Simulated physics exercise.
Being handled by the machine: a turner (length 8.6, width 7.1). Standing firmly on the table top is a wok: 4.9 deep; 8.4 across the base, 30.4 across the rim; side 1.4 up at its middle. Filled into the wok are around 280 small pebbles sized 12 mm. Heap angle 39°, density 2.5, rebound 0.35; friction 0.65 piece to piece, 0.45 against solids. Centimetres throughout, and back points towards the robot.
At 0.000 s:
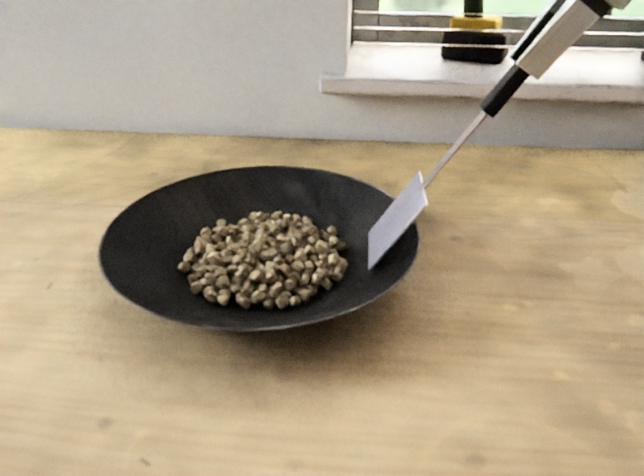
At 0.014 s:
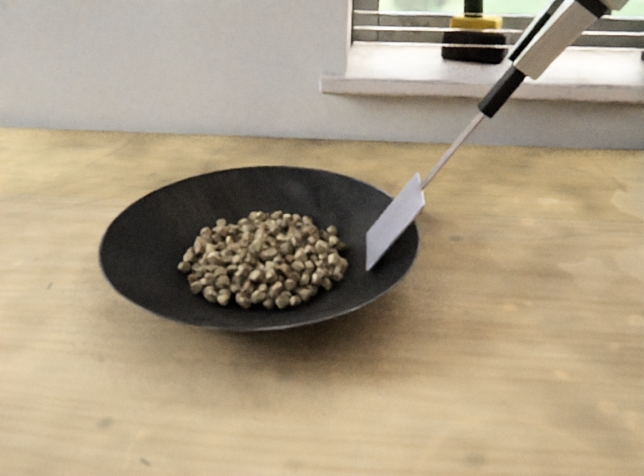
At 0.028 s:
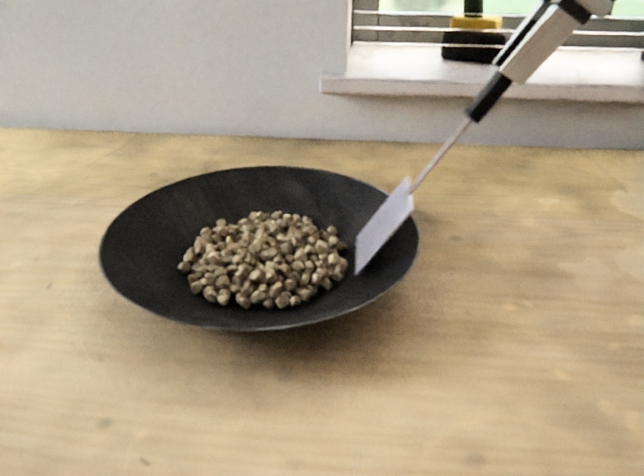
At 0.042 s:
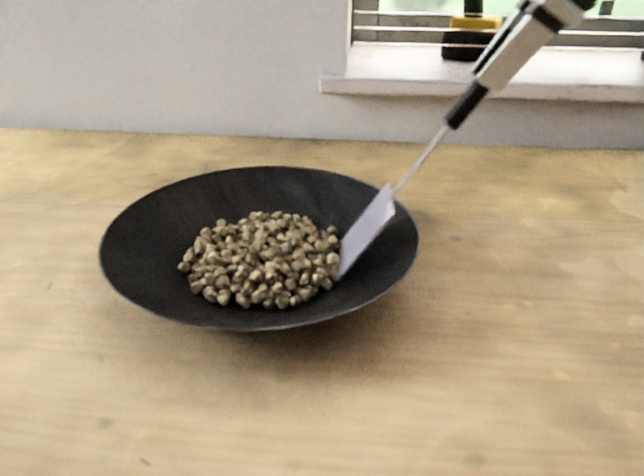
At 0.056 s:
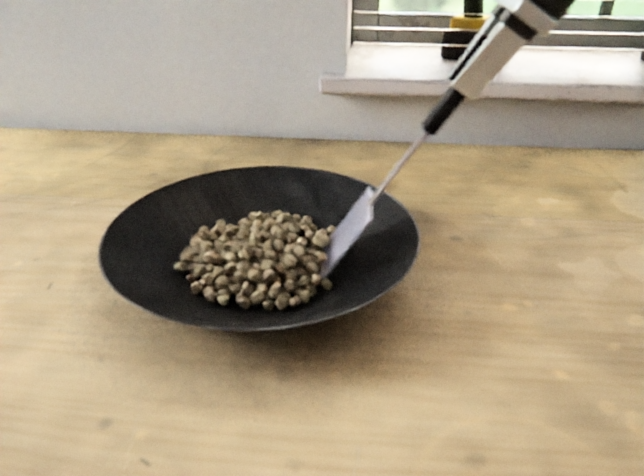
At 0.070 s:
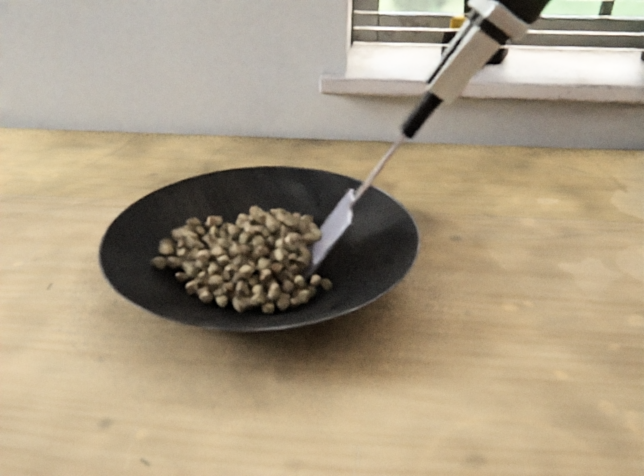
Turner held by a robotic arm sliding left inside a black wok and pushing into a heap of small brownish pebbles, spreading some leftward.
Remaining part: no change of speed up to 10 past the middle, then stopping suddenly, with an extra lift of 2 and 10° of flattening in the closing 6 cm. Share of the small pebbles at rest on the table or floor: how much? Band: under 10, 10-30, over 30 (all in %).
Over 30 %.
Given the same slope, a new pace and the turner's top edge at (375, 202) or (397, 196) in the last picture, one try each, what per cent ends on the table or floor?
Around 35 per cent, then around 15 per cent.
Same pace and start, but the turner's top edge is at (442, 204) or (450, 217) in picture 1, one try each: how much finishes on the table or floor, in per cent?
Some 40 and 35 per cent.
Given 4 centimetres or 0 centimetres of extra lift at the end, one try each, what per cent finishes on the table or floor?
It works out to some 35 per cent for the first setting and some 40 per cent for the second.
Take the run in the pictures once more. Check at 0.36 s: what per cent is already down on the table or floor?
It works out to about 30 in a hundred.
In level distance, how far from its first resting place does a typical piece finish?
10 cm.
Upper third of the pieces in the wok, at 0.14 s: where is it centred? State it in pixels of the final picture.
Centre: Approx. (168, 229) in the last view.
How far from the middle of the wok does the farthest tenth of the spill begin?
I'd put it at about 40 centimetres.
By 0.10 s, sloping 58°, highest piece 7 above the table; 277 in the wok.
By 0.14 s, sloping 56°, highest piece 9 above the table; 271 in the wok, 6 on the blade or in flight.
By 0.36 s, sloping 48°, highest piece 7 above the table; 169 in the wok, 89 on the table or floor, 19 on the blade or in flight.
By 1.41 s, sloping 48°, highest piece 4 above the table; 168 in the wok, 109 on the table or floor.
Final count, 168 in the wok, 109 on the table or floor. That is 39 % on the table or floor.
